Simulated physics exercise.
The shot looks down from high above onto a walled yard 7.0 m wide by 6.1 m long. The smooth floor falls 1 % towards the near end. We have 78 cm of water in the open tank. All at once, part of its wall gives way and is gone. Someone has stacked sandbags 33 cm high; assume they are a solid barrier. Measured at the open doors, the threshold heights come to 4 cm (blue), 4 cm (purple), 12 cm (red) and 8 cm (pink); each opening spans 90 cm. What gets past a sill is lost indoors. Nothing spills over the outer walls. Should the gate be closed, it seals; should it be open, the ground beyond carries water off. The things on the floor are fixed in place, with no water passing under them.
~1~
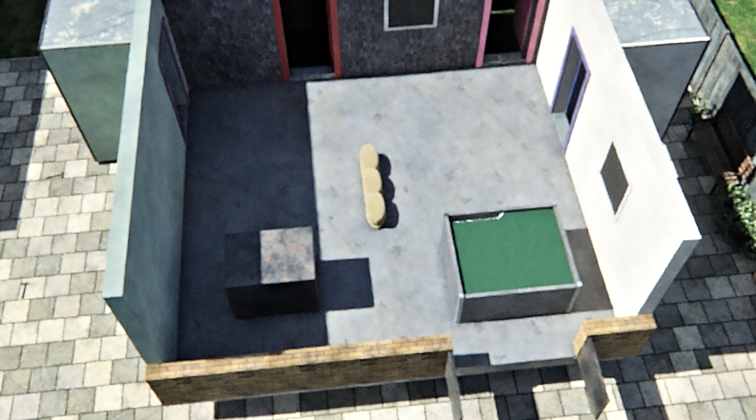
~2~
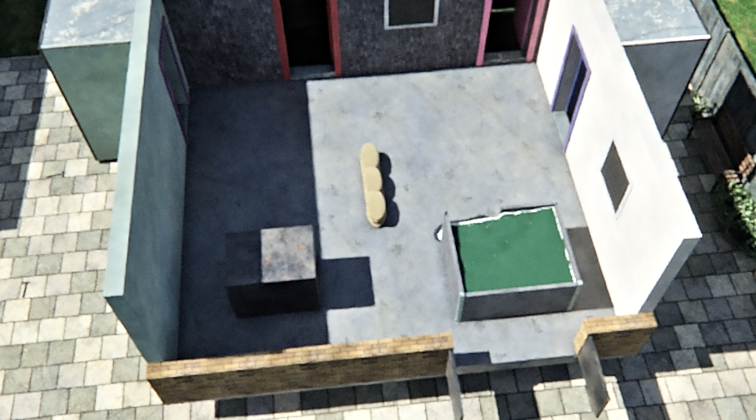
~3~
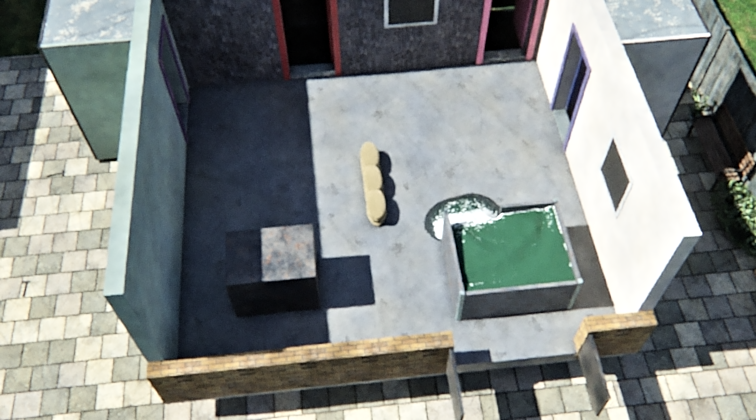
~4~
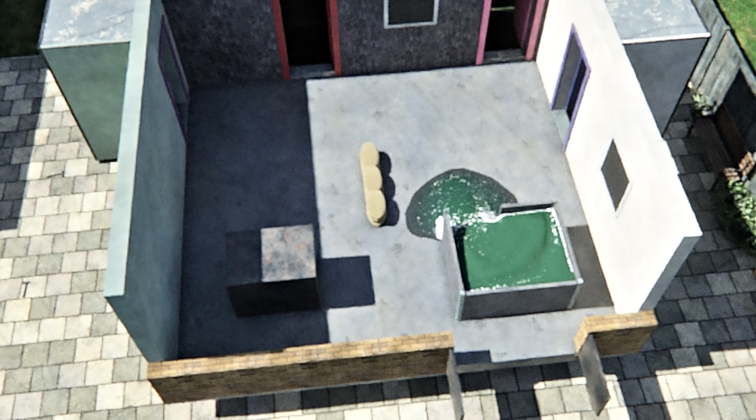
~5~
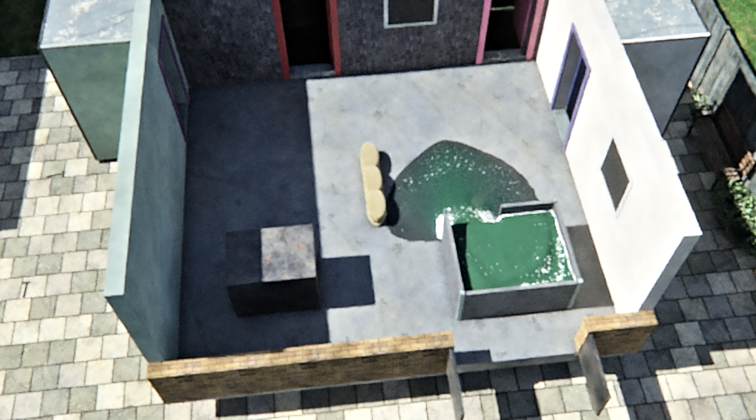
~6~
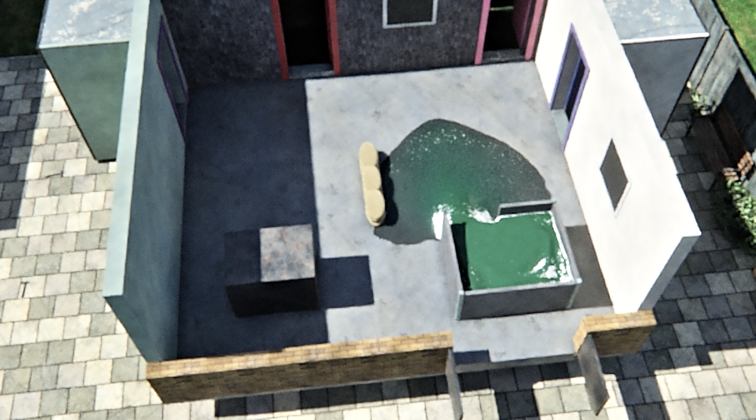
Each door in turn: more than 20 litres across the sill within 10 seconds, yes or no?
Answers: Blue door, yes; purple door, yes; red door, no; pink door, yes.
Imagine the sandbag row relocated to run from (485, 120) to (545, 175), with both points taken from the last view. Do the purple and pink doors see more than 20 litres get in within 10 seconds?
Then: Purple above, pink below.
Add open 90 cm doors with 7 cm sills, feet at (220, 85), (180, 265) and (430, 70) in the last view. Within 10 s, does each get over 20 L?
Per doorway, in order: Insufficient / insufficient / sufficient.
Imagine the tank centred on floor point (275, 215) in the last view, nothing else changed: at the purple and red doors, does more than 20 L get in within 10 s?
Lab note: Purple door limit exceeded; red door limit exceeded.
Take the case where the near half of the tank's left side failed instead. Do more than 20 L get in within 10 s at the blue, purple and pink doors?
In that case, blue door: Less than that, purple door: More than that, pink door: Less than that.
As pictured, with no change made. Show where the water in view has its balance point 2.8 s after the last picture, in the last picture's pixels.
The water is centred near (443, 168).
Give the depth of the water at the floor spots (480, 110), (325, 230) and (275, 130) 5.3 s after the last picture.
8, 0 and 3 cm.
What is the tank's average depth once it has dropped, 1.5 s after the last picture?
Average depth: About 36 cm.
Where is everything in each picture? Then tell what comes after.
The first picture shows the open tank at (510, 251) is whole and still, 78 cm deep.
In the second picture, water pours out on the open tank's far side and has run 0.5 m, to (439, 238); typically 11 cm deep outside, 78 cm at the open tank's back.
In the third picture, water pours out on the open tank's far side and has run 0.9 m, to (477, 198); typically 12 cm deep outside, 77 cm at the open tank's back.
In the fourth picture, the front is at (451, 173), 1.4 m from the gap on the open tank's far side; 1.9 m2 of floor is under water; 70 cm left at the back of the open tank.
In the fifth picture, water pours out on the open tank's far side and has run 2.1 m, to (442, 145); typically 5 cm deep outside, 65 cm at the open tank's back.
In the sixth picture, the front is at (434, 123), 2.6 m from the gap on the open tank's far side; 5.5 m2 of floor is under water; 66 cm left at the back of the open tank.
Then, 0.7 s after the last picture water covers 30 % of the floor and is deepest (35 cm) near (455, 232); blue door 6 cm at the sill, 0 L in, purple door not reached, red door not reached, pink door not reached.
Then, 1.5 s after the last picture water covers 35 % of the floor and is deepest (34 cm) near (388, 76); blue door 7 cm at the sill, 2 L in, purple door not reached, red door 13 cm at the sill, 0 L in, pink door 17 cm at the sill, 9 L in.
Then, 2.8 s after the last picture water covers 45 % of the floor and is deepest (18 cm) near (484, 95); blue door 6 cm at the sill, 9 L in, purple door 8 cm at the sill, 2 L in, red door 9 cm at the sill, 2 L in, pink door 16 cm at the sill, 57 L in.
Then, 5.3 s after the last picture water covers 60 % of the floor and is deepest (10 cm) near (370, 78); blue door 8 cm at the sill, 38 L in, purple door 10 cm at the sill, 58 L in, red door 5 cm at the sill, 2 L in, pink door 10 cm at the sill, 95 L in.
Then, 9.3 s after the last picture water covers 85 % of the floor and is deepest (12 cm) near (613, 334); blue door 4 cm at the sill, 54 L in, purple door 7 cm at the sill, 94 L in, red door 3 cm at the sill, 2 L in, pink door 4 cm at the sill, 97 L in.
